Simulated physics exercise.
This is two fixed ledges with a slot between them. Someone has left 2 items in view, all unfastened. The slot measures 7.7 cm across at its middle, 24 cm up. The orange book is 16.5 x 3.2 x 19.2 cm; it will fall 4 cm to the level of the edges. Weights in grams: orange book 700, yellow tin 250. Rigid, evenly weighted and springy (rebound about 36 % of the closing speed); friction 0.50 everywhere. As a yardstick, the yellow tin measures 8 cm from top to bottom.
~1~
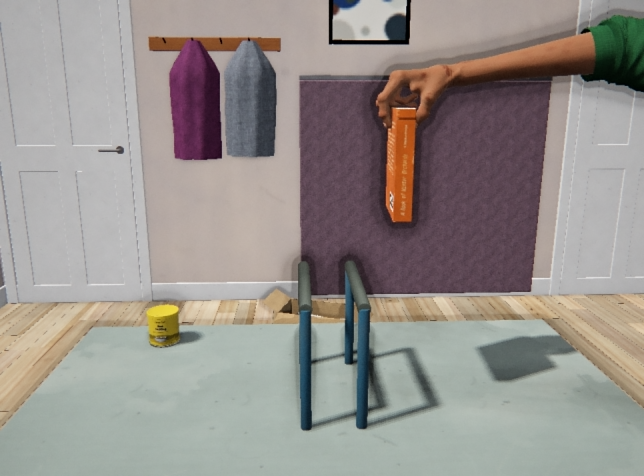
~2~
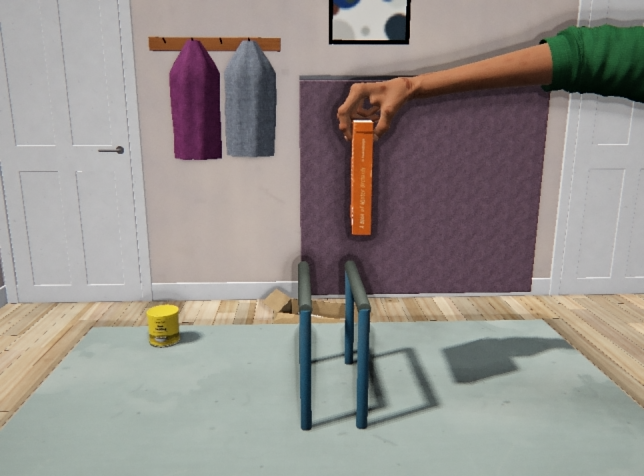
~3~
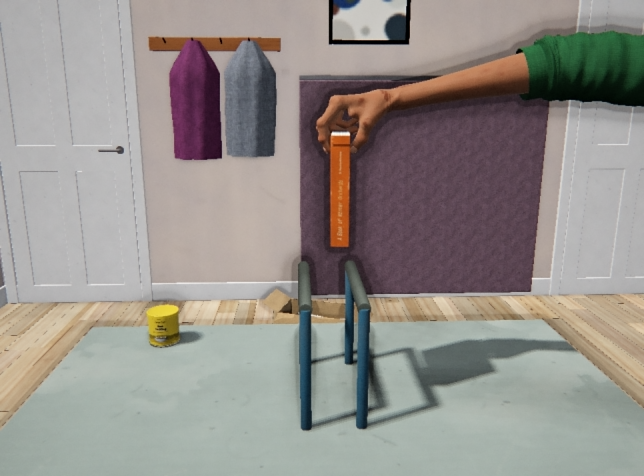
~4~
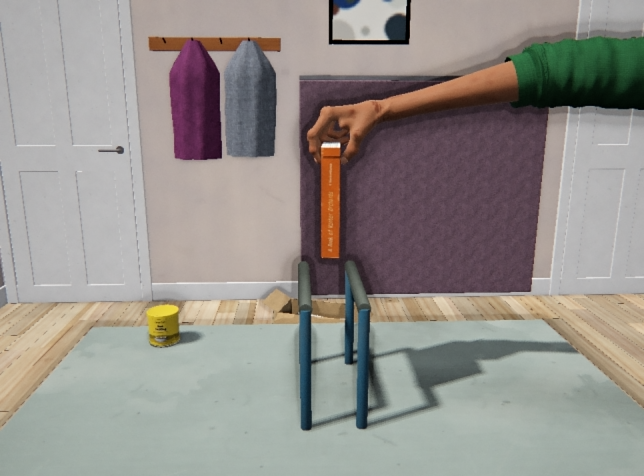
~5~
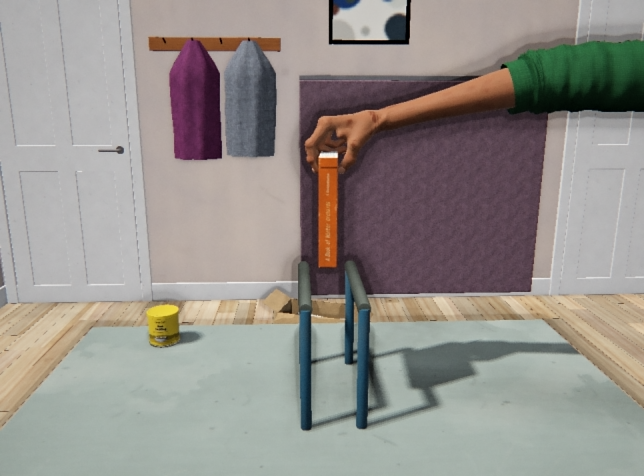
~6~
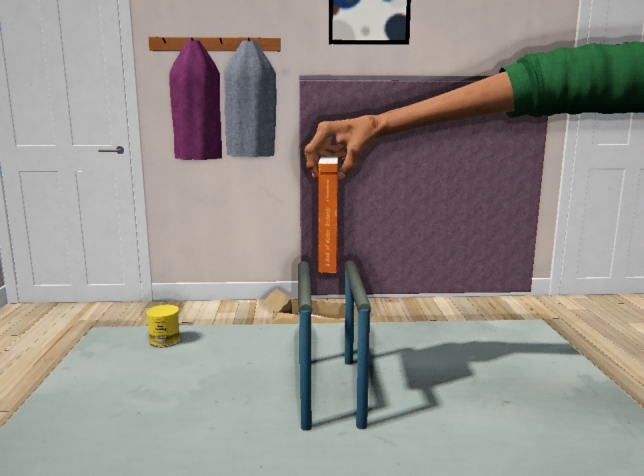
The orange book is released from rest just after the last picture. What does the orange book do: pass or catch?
The book goes down the gap.
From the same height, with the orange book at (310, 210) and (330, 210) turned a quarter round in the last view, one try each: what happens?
First try: It reaches the table; second try: It lodges.
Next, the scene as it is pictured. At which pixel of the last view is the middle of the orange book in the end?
Near (328, 348).
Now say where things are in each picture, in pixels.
In the first picture, 16 cm still to go; orange book (399, 162); yellow tin (164, 326).
In the second picture, 9 cm still to go; orange book (361, 174); yellow tin (164, 326).
In the third picture, 5 cm still to go; orange book (340, 185); yellow tin (164, 326).
In the fourth picture, 3 cm still to go; orange book (331, 196); yellow tin (164, 326).
In the fifth picture, 1 cm still to go; orange book (329, 205); yellow tin (164, 326).
Poised above the slot; orange book (329, 210); yellow tin (164, 326), in the sixth picture.
Then, 0.20 s past the last view, orange book shifted 5 cm near (329, 236).
Then, 0.30 s past the last view, orange book shifted 20 cm near (328, 309).
Then, 0.40 s past the last view, orange book shifted 25 cm near (328, 334).
Then, 0.50 s past the last view, orange book shifted 26 cm near (328, 340).
Finally, not toppled but over 4 cm from the start, orange book; yellow tin still in place (within 4 cm). Final places as that camera would see them, orange book near (328, 348). The book reaches the table.
